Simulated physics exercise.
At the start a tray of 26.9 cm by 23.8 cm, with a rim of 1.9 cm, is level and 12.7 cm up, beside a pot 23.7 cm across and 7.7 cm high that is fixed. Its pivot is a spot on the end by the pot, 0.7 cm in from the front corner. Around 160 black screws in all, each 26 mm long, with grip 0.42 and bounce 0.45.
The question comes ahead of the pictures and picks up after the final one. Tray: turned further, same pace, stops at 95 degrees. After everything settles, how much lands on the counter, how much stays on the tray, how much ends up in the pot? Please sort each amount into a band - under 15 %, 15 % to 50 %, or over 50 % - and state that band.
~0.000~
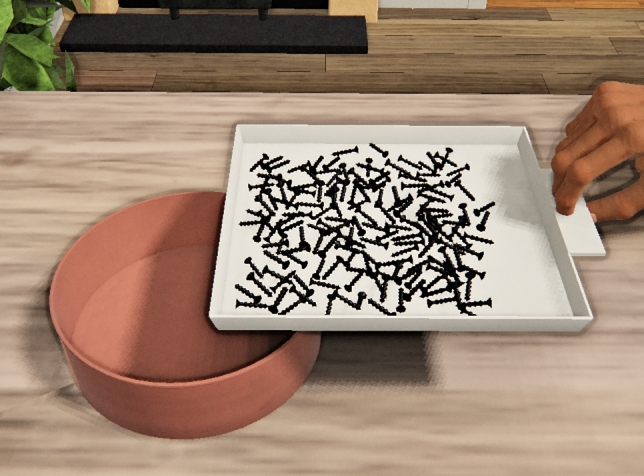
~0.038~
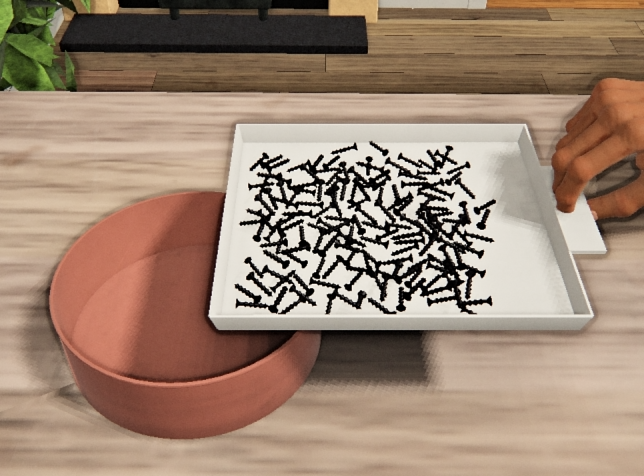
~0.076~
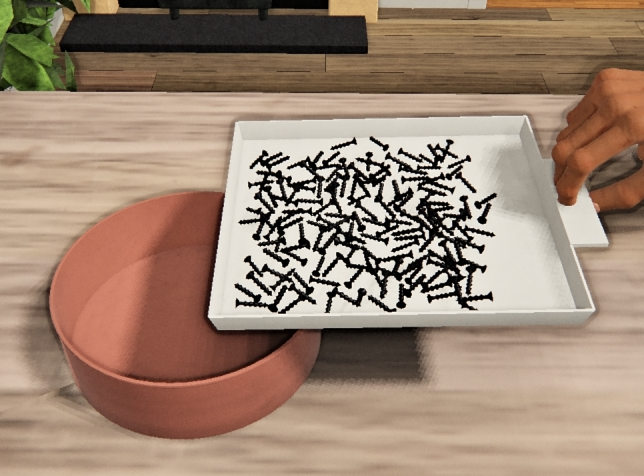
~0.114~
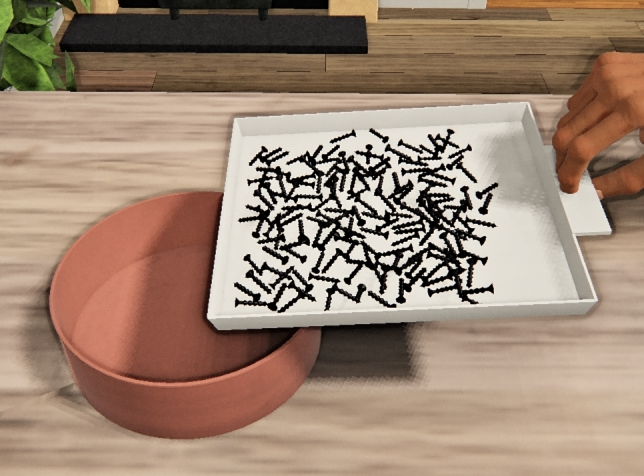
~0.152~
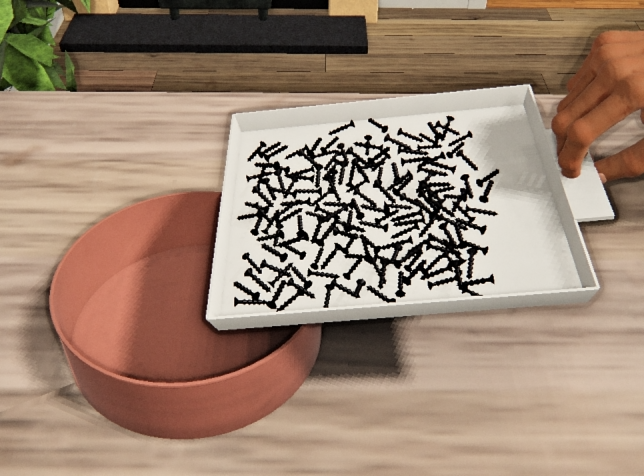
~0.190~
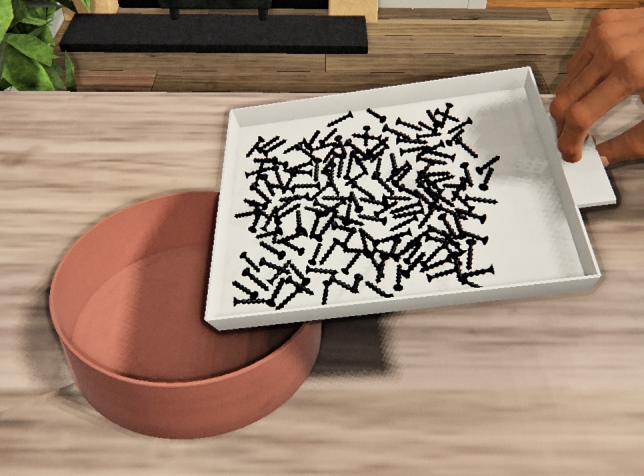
Counter: 15 % to 50 %; left on the tray: Under 15 %; pot: Over 50 %.
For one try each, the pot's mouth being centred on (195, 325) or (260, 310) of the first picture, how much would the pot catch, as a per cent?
Around 100 per cent, then around 90 per cent.
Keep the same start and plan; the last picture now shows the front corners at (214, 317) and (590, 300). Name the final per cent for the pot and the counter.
Pot 0 % / counter 100 %.
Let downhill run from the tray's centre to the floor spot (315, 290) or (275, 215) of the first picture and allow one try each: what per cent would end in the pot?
The share comes to about 10 in a hundred, then about 90 in a hundred.
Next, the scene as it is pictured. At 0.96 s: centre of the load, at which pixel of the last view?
Around (168, 301).
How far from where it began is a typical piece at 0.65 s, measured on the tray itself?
8 cm.
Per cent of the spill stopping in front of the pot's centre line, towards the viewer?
Estimate: Close to 100 per cent of the pieces.
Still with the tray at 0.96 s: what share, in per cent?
About 55 per cent.
After 0.65 s, tilt 51 degrees; the tray holds 100 %, the pot 0 %.
Then, at 0.96 s, tilt 78 degrees; the tray holds 55 %, the pot 25 %.
After 1.37 s, tilt 95 degrees; the tray holds 0 %, the pot 75 %.
By 2.2 s all is still; counter 25 %, tray 0 %, pot 75 %.
